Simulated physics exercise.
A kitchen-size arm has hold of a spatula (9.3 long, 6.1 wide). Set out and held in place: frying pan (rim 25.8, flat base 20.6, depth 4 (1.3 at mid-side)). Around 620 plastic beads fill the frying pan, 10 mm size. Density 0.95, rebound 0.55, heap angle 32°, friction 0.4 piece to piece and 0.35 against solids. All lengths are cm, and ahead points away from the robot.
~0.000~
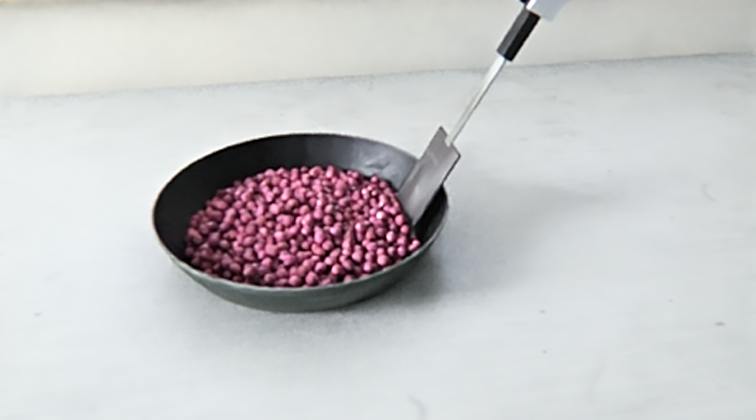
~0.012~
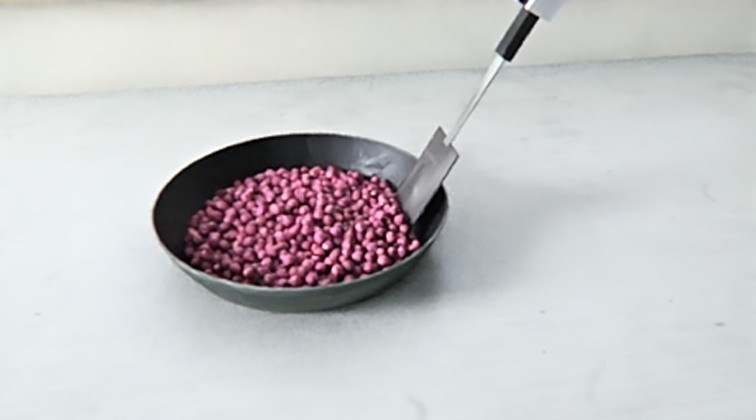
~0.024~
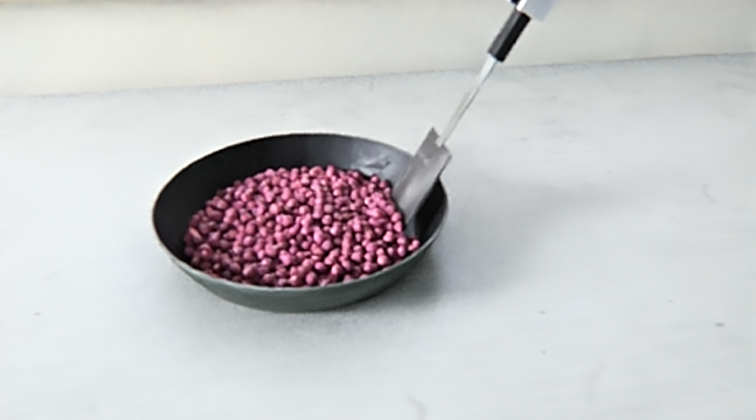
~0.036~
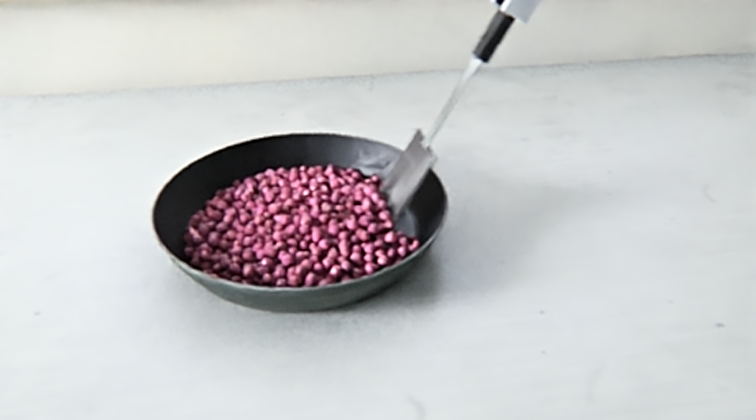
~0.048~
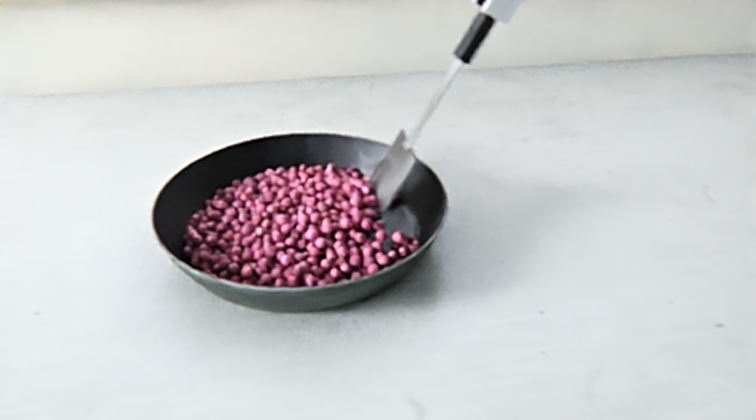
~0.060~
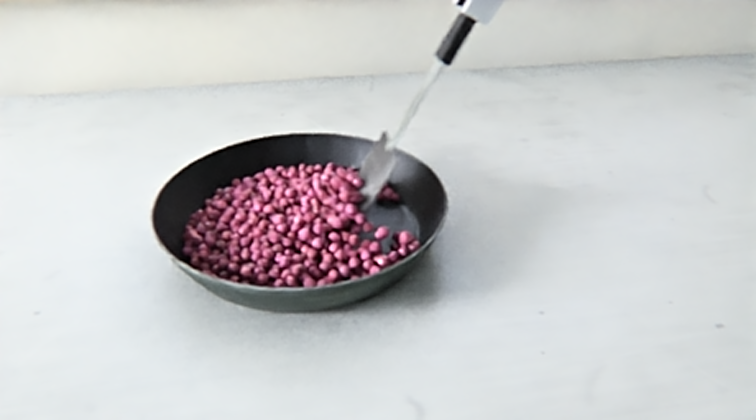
A spatula pushes pinkish-purple beads leftward in a dark frying pan, baring its right side.
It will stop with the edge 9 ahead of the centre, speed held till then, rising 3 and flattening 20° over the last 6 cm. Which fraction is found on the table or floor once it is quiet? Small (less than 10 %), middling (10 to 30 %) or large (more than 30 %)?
Answer: Middling; 10 to 30 % of the plastic beads finish on the table or floor.
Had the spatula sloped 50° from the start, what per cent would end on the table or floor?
It would be near 15 per cent.
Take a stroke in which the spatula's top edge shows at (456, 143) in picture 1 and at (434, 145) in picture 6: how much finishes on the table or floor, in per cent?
Some 0 per cent.
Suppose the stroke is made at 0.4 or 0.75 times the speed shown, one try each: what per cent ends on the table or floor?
Some 0 and 10 per cent.
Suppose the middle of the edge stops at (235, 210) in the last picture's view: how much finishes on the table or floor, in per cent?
About 10 per cent.
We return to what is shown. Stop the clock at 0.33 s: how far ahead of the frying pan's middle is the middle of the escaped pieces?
Some 24 cm.
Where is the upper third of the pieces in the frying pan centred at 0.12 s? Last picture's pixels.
Around (260, 212).
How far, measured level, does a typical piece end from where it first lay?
Some 2 cm.
After 0.09 s, sloping 61°, highest piece 7 above the table; 622 in the frying pan.
After 0.12 s, sloping 56°, highest piece 8 above the table; 622 in the frying pan.
After 0.33 s, sloping 41°, highest piece 6 above the table; 526 in the frying pan, 86 on the table or floor, 10 on the blade or in flight.
After 1.38 s, sloping 41°, highest piece 4 above the table; 526 in the frying pan, 96 on the table or floor.
In the end, 526 in the frying pan, 96 on the table or floor. That is 15 % on the table or floor.
